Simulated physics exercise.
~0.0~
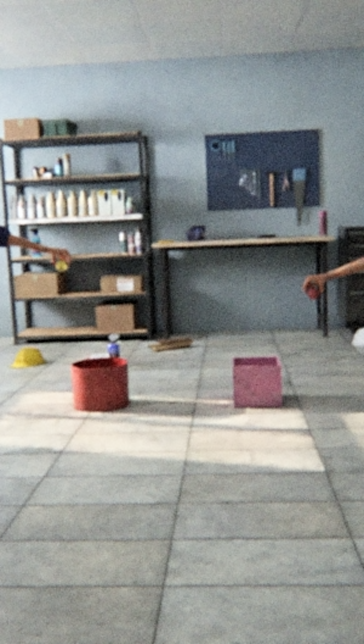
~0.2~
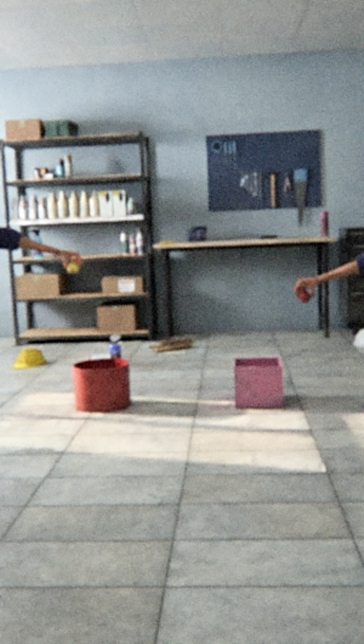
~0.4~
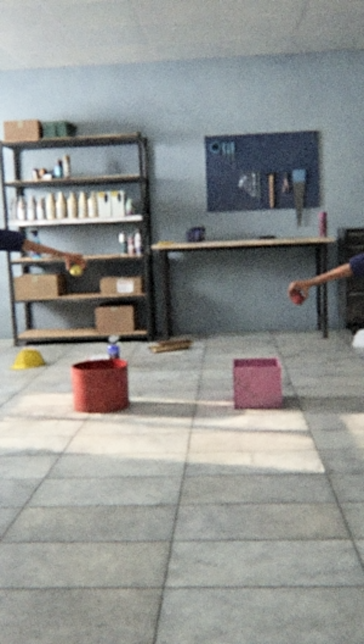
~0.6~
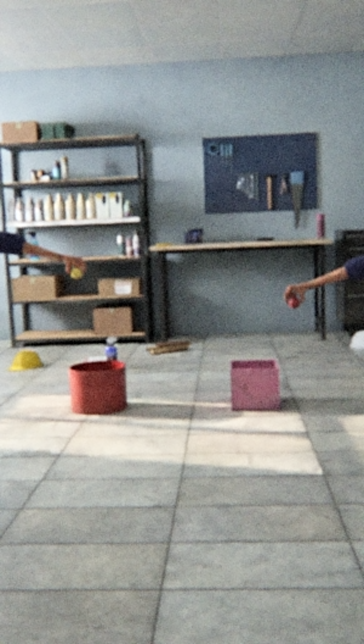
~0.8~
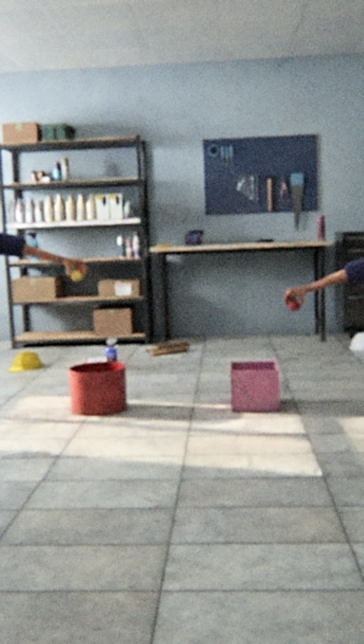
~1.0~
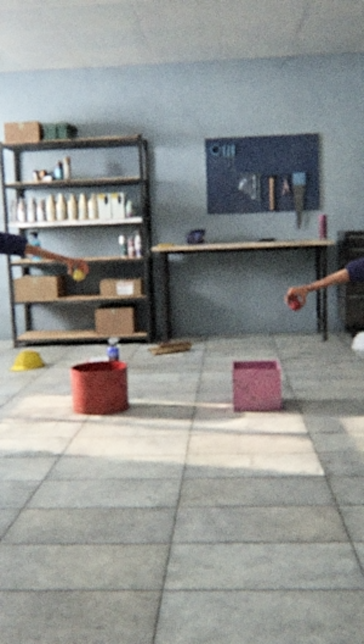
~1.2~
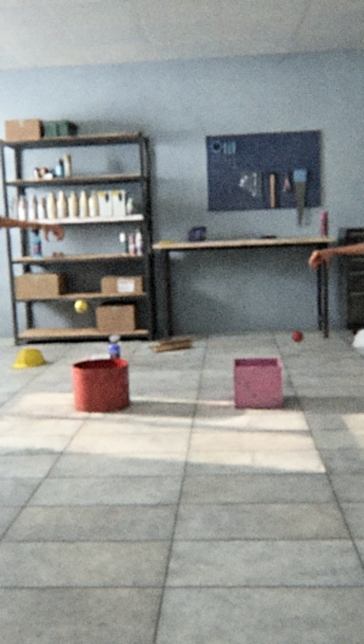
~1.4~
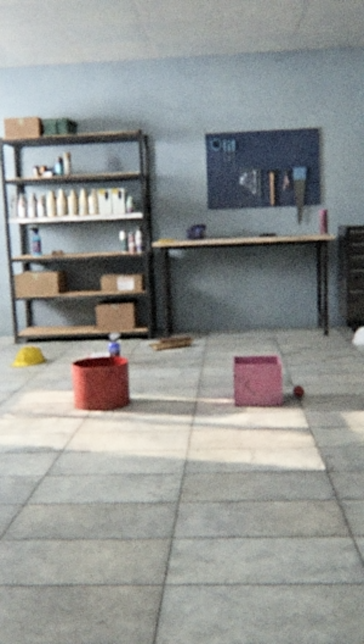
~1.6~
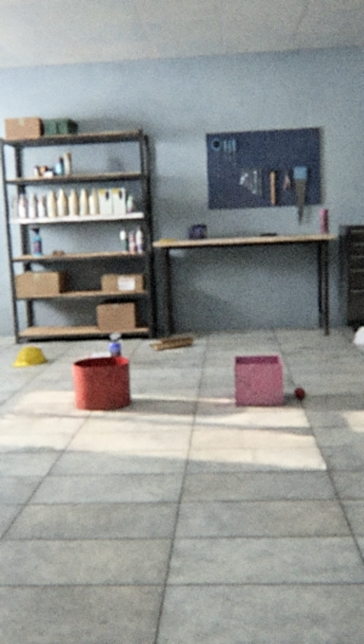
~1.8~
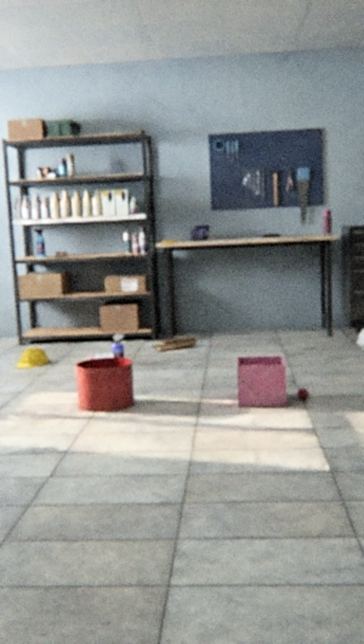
Yellow apple and red tomato dropping from two hands, the apple landing in the red bucket, the tomato beside the pink crate.
